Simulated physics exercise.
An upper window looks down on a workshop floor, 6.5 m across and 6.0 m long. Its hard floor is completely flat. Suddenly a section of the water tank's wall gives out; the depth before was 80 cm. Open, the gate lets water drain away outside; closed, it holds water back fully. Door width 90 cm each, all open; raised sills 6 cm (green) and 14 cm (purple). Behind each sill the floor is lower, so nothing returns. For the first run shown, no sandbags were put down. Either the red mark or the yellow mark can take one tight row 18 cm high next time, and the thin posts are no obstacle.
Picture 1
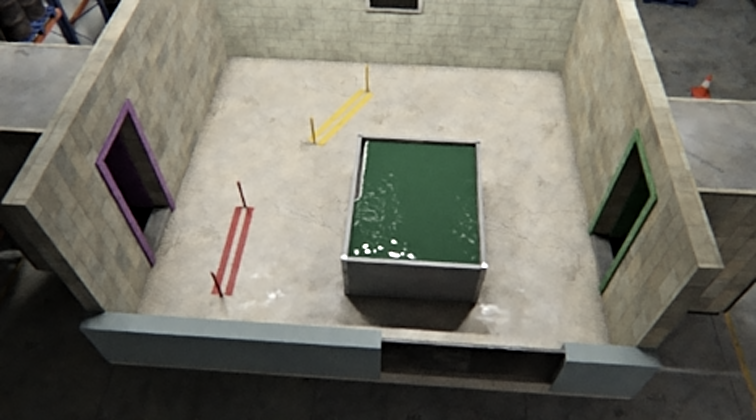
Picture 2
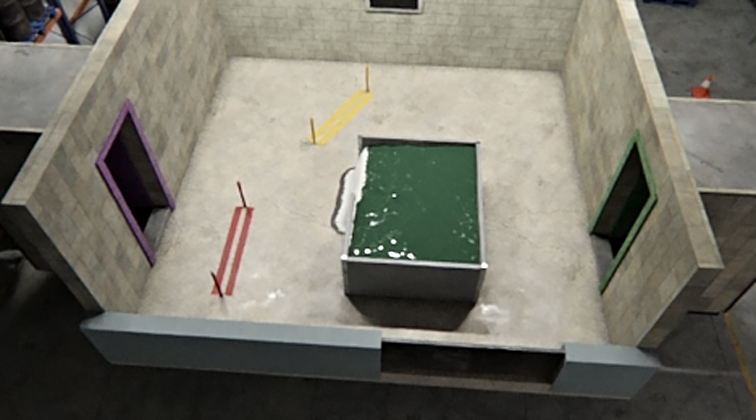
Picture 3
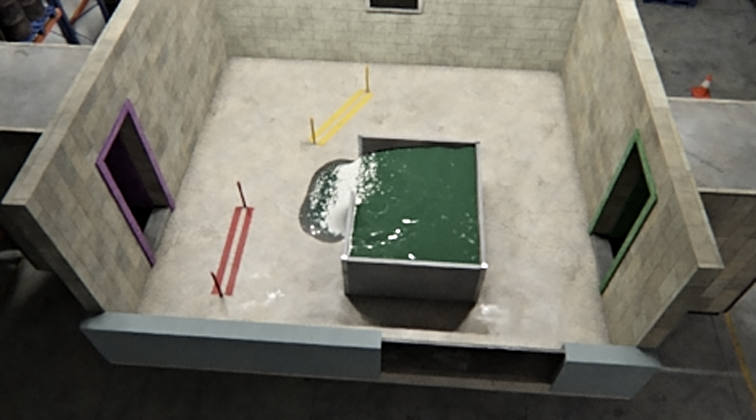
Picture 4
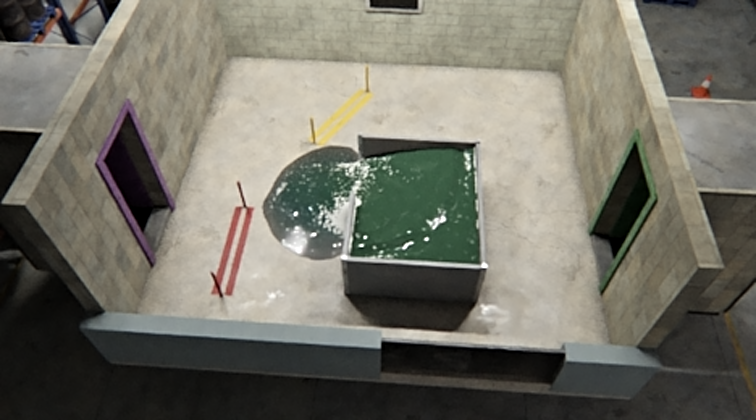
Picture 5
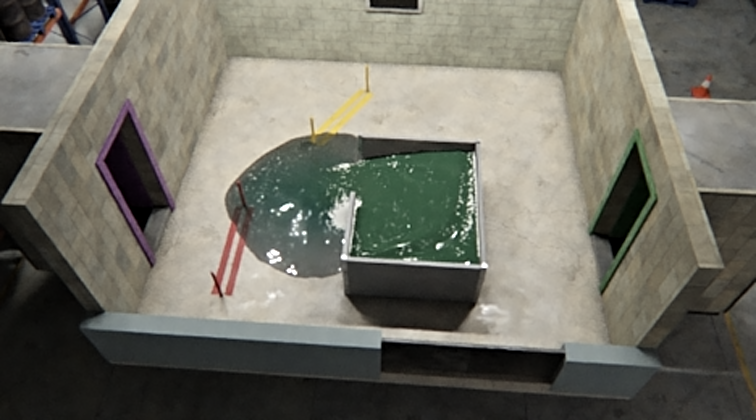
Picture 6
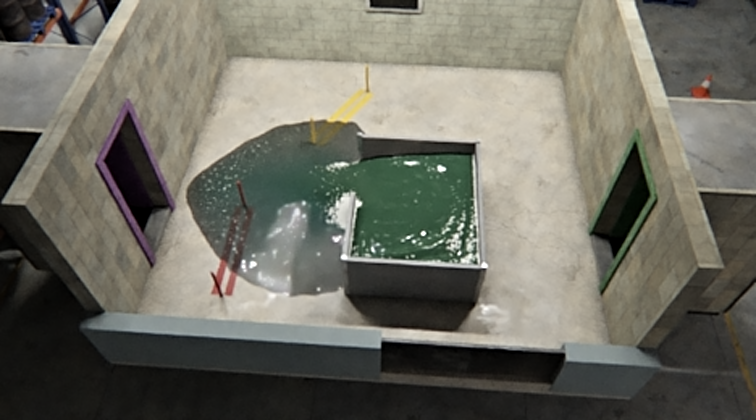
Green water in a rectangular tank bursting out through its left side and spreading across the pale floor over red and yellow stripes.
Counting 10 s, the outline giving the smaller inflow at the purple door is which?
It is the red one.
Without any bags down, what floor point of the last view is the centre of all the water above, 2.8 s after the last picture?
Centre estimate: Near (302, 185).
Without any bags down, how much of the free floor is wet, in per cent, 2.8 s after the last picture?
Roughly 50 per cent of the floor is wet.
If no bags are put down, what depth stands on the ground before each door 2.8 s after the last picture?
Depth (cm) - green: 0, purple: 21.
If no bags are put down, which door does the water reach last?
The green door.
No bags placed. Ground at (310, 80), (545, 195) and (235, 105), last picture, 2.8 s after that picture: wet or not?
Soaked, bone dry, soaked.
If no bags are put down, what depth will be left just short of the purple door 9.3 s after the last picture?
About 7.5 centimetres.
Then, 0.7 s after the last picture water covers 35 % of the floor and is deepest (40 cm) near (348, 194) in the run without bags; in at the purple door, 15 L with no bags, 0 L with the row on red, 24 L on yellow.
Then, 1.5 s after the last picture water covers 40 % of the floor and is deepest (53 cm) near (228, 60) in the run without bags; in at the purple door, 72 L with no bags, 14 L with the row on red, 90 L on yellow.
Then, 2.8 s after the last picture water covers 50 % of the floor and is deepest (30 cm) near (228, 60) in the run without bags; in at the purple door, 124 L with no bags, 22 L with the row on red, 137 L on yellow.
Then, 5.3 s after the last picture water covers 90 % of the floor and is deepest (18 cm) near (602, 370) in the run without bags; in at the purple door, 139 L with no bags, 23 L with the row on red, 153 L on yellow.
Then, 9.3 s after the last picture water covers 100 % of the floor and is deepest (14 cm) near (588, 369) in the run without bags; in at the purple door, 140 L with no bags, 23 L with the row on red, 154 L on yellow.
